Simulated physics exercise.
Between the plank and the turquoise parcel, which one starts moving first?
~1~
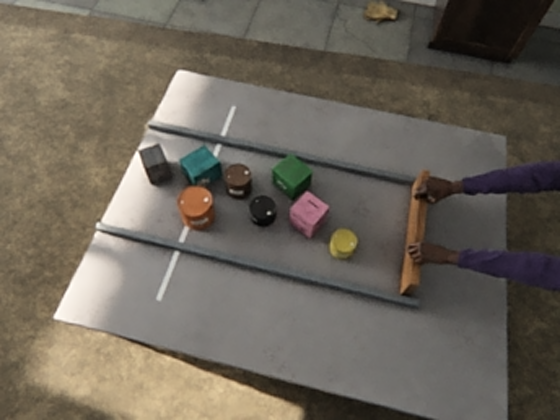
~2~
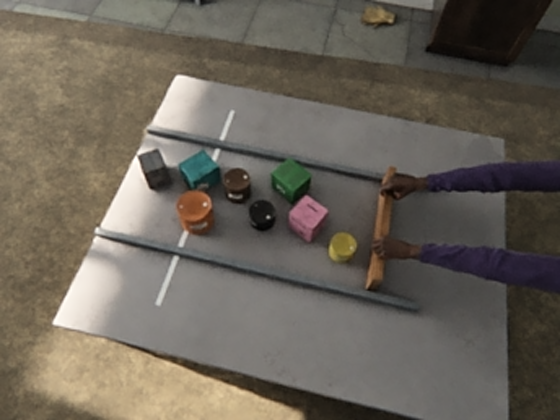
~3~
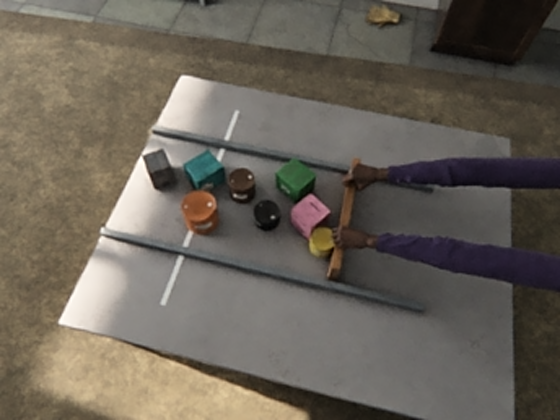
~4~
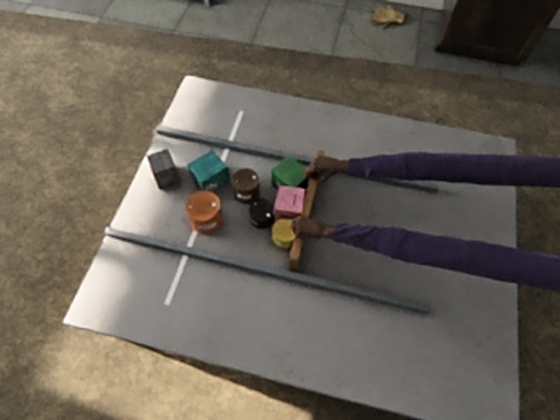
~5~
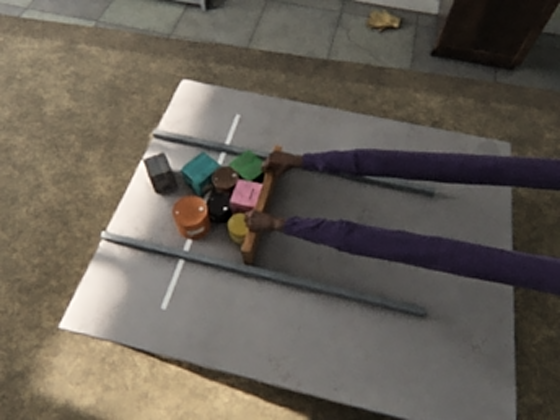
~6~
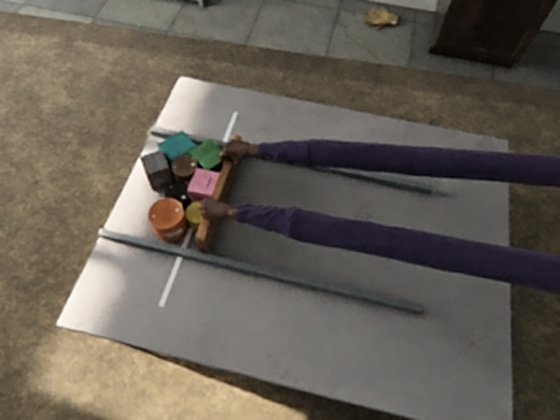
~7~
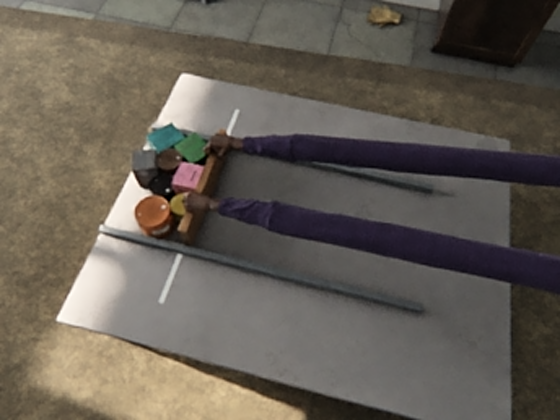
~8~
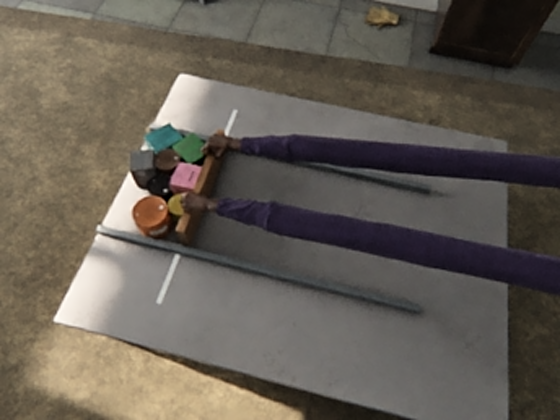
The plank starts moving first, slid left by the hands. The turquoise parcel stays still until later, when the bunched-up items are being pushed towards the left edge.
